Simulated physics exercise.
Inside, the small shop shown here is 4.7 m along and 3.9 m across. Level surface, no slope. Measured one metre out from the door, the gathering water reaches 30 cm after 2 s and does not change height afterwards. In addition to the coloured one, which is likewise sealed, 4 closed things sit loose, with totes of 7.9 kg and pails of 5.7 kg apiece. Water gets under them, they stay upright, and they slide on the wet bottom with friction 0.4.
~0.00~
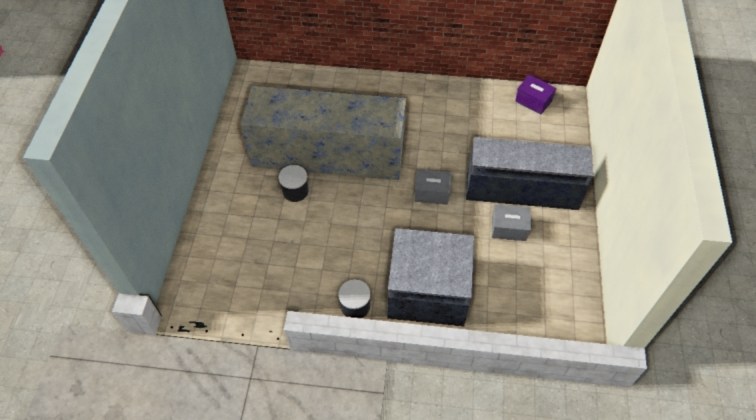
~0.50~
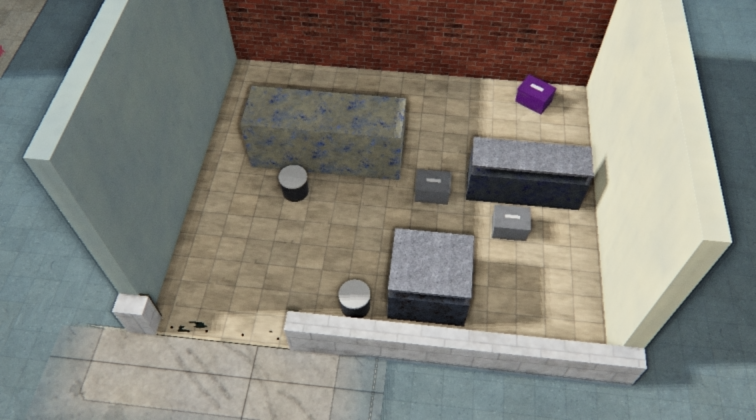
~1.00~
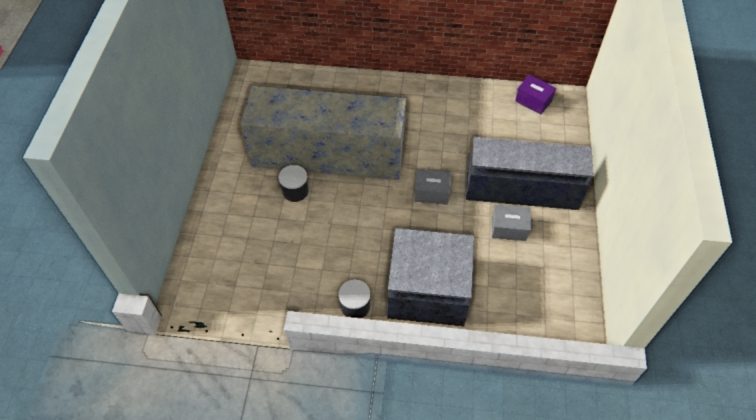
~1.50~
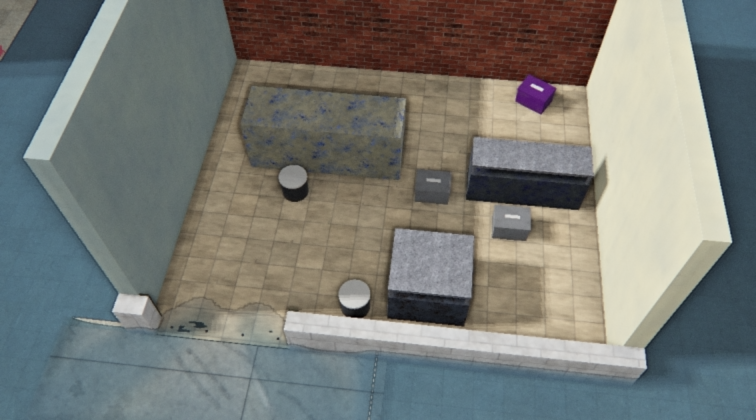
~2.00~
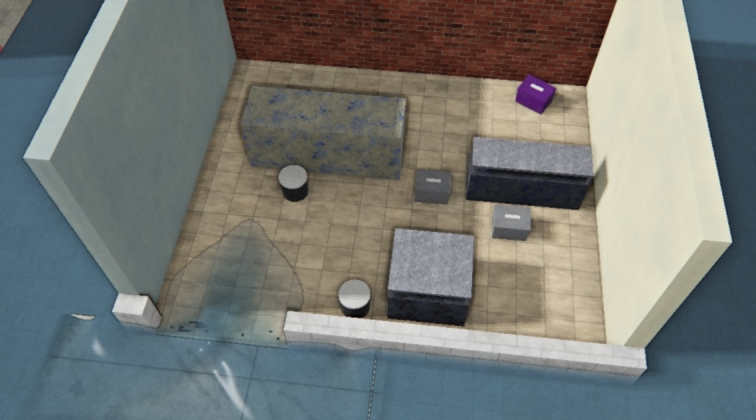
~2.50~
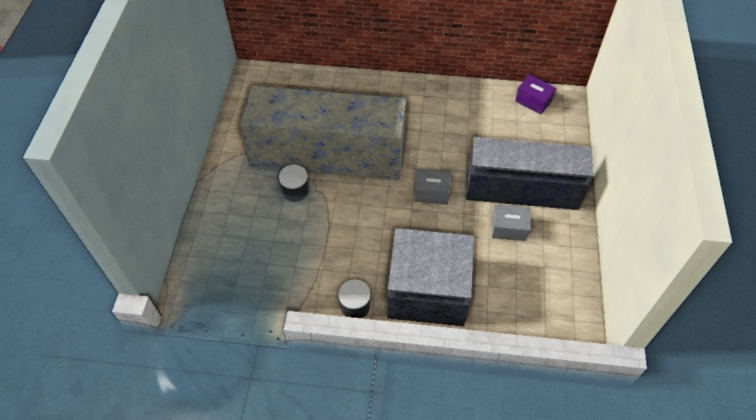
Small open-topped shop with blocks, totes and pails standing still as water surrounds it and spreads in through the front doorway.
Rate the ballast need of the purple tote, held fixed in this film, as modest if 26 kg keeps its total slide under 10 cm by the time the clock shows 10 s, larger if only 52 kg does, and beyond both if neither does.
Ballast need: Larger.
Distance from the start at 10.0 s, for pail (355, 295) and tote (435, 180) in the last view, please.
They've ended up 80 cm and 200 cm away, in that order.
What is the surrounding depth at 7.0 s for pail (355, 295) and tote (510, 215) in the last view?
Roughly 2 and 13 cm.
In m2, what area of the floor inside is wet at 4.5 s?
Close to 11.0 m2, I'd say.
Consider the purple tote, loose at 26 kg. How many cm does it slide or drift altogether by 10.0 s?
About 60 cm altogether.
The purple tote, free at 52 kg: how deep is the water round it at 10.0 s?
Around 18 cm.
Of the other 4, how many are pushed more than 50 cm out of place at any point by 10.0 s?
That adds up to 4.
After 3.5 s the purple tote would be 0 cm from its start with 26 kg and 0 cm from its start with 52 kg; 0 cm of water round it then.
After 4.5 s the purple tote would be 0 cm from its start with 26 kg and 0 cm from its start with 52 kg; 1 cm of water round it then.
After 7.0 s the purple tote would be 0 cm from its start with 26 kg and 0 cm from its start with 52 kg; 10 cm of water round it then.
After 10.0 s the purple tote would be 59 cm from its start with 26 kg and 0 cm from its start with 52 kg; 18 cm of water round it then.
